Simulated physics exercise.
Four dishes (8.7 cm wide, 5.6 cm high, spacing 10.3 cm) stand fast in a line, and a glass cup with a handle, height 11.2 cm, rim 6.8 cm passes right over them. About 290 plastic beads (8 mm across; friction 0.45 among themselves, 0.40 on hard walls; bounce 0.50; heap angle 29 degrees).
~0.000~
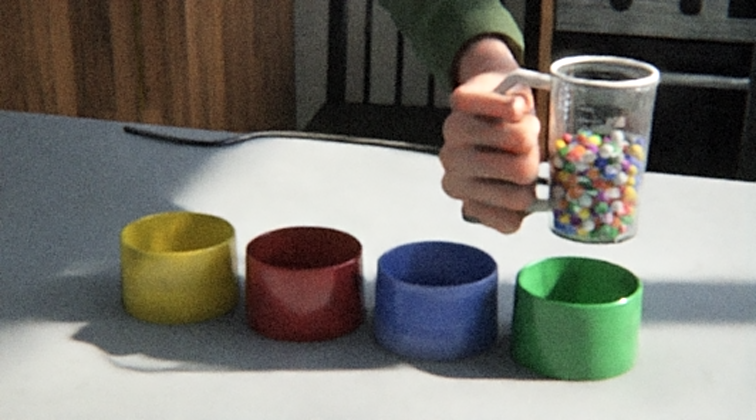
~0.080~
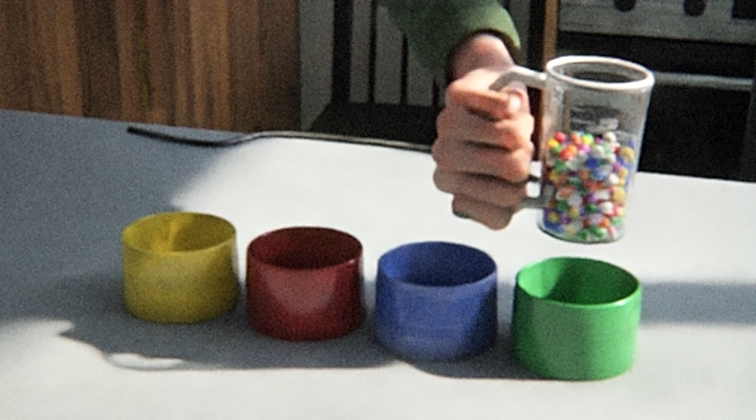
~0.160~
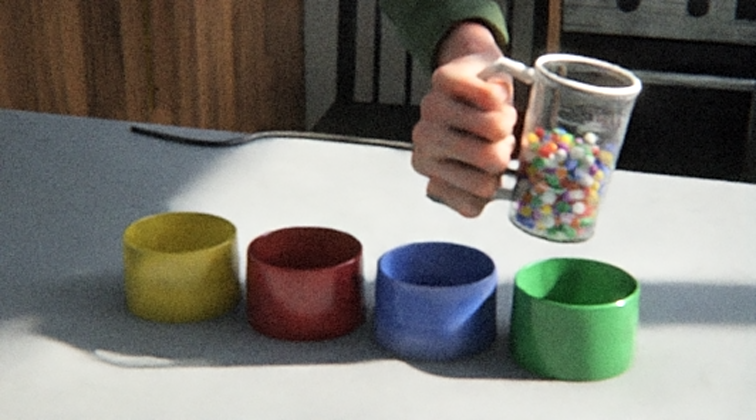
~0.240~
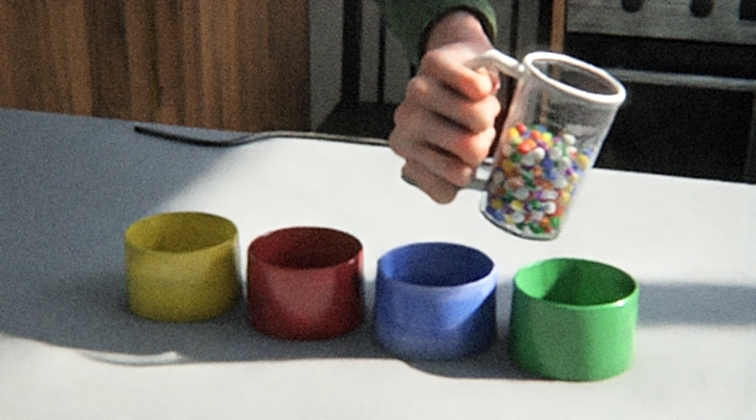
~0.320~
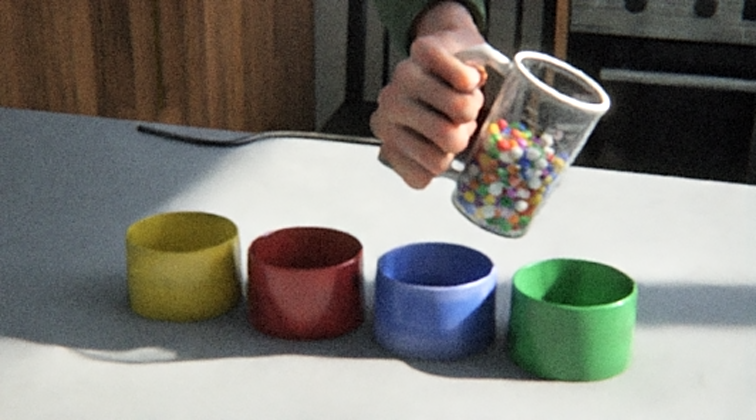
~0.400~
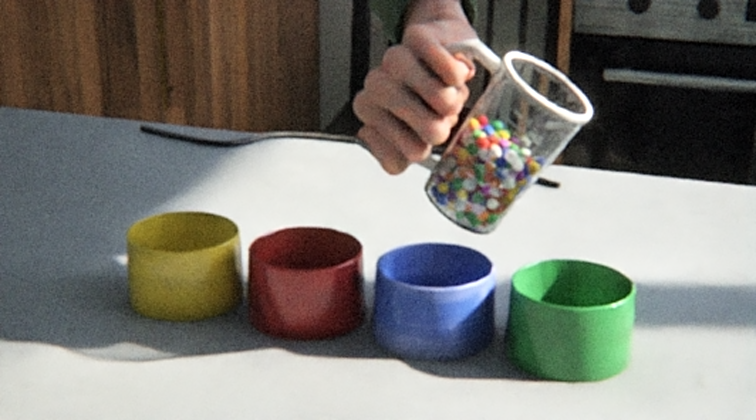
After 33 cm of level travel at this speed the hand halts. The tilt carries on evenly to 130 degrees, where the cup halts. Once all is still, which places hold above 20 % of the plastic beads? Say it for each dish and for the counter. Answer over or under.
Red dish: Over; blue dish: Under; green dish: Under; yellow dish: Under; on the counter: Under.
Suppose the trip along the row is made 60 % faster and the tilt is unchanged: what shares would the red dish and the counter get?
Then: Red 20; counter 50.
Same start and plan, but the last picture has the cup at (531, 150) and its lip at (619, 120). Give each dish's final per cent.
Red 0, blue 100, green 0, yellow 0.
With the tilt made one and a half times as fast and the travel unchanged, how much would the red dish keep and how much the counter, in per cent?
In that case red 0, counter 10.
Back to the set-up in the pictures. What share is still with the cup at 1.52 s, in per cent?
Roughly 20 per cent.
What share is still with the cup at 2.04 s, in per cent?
About 0 per cent.
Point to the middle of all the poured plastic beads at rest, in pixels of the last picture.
Near (313, 294).
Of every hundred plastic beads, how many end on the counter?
About 10 per cent.
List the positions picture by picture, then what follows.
Cup at (598, 151), tilt 0 degrees, lip at (655, 76), moved 0.0 cm; middle of the pieces at (592, 182); green dish at (578, 281); blue dish at (438, 264); red dish at (304, 248); yellow dish at (178, 233), in the first picture.
Cup at (590, 152), tilt 2 degrees, lip at (650, 79), moved 0.5 cm; middle of the pieces at (583, 182), in the second picture.
Cup at (569, 151), tilt 9 degrees, lip at (637, 87), moved 1.9 cm; middle of the pieces at (558, 180), in the third picture.
Cup at (546, 150), tilt 17 degrees, lip at (622, 95), moved 3.3 cm; middle of the pieces at (533, 177), in the fourth picture.
Cup at (525, 149), tilt 24 degrees, lip at (605, 105), moved 4.8 cm; middle of the pieces at (507, 173), in the fifth picture.
Cup at (503, 148), tilt 32 degrees, lip at (588, 115), moved 6.3 cm; middle of the pieces at (483, 169); green dish at (573, 284); blue dish at (435, 265); red dish at (306, 248); yellow dish at (184, 232). The cup turns about 95 degrees a second and travels 19 cm a second, in the sixth picture.
After 1.07 s, tilt 95 degrees; cup holds 100 %.
After 1.52 s, tilt 130 degrees; cup holds 20 %, red 65 %, blue 5 %.
Then, at 2.04 s, tilt 130 degrees; cup holds 0 %, red 85 %, blue 5 %.
By 2.3 s all is still; red 85 %, blue 5 %, green 0 %, yellow 0 %, counter 10 %.
